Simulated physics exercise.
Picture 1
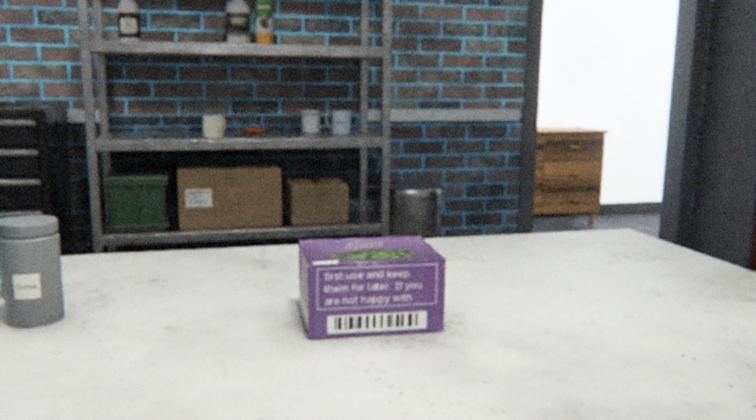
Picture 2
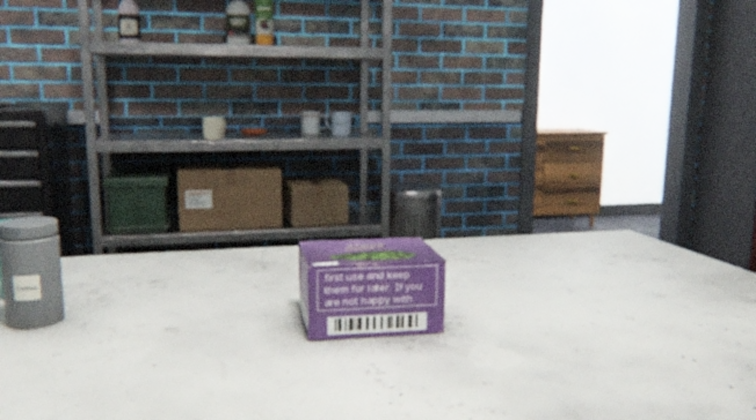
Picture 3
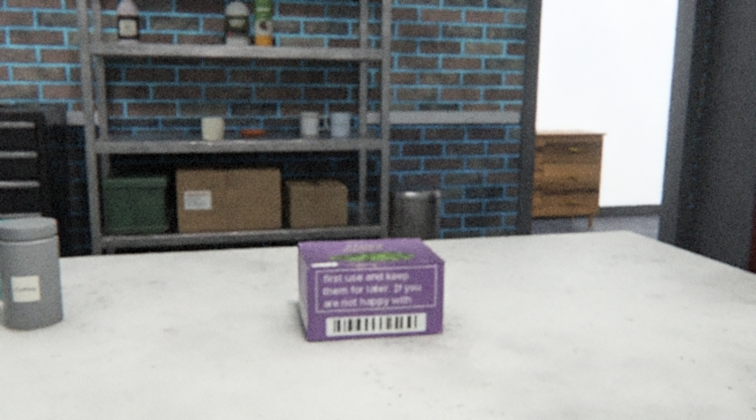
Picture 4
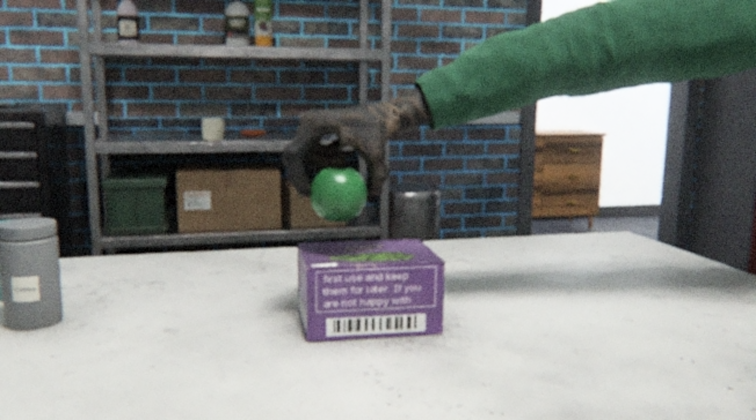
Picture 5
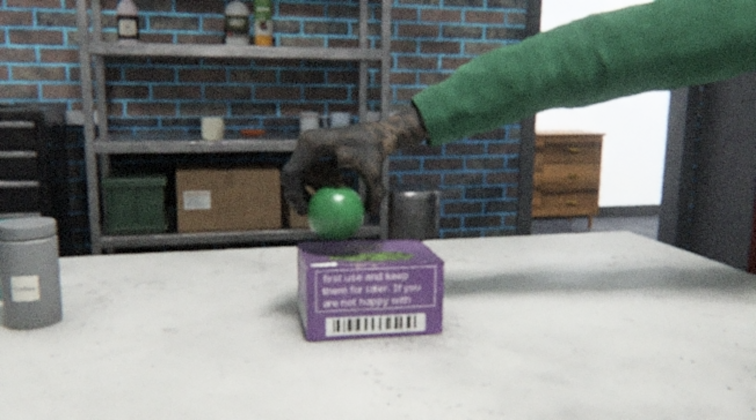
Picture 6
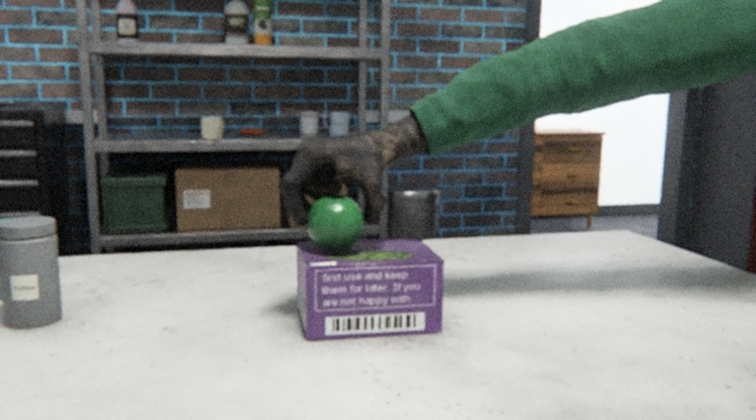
At the start, a purple box sits on a pale tabletop with a grey jar to its left and shelves behind, and nothing moves. Then a dark hand in a green sleeve reaches in from the right holding a green apple, lowers it onto the box, and keeps hold of it.
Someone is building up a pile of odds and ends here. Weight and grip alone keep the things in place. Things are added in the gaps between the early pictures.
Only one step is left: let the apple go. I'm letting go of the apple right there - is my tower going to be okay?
Yes, it will be fine.
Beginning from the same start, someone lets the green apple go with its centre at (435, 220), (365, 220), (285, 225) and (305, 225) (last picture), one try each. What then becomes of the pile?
Attempt one, the pile falls over; attempt two, it survives; attempt three, it falls over; attempt four, it survives.
Then, 0.30 s past the last view, nothing moves.
Then, 0.70 s past the last view, green apple resting near (336, 223).
Finally, all 4 still in place. Final places as the last picture's camera would see them, green apple near (336, 223). The pile holds.
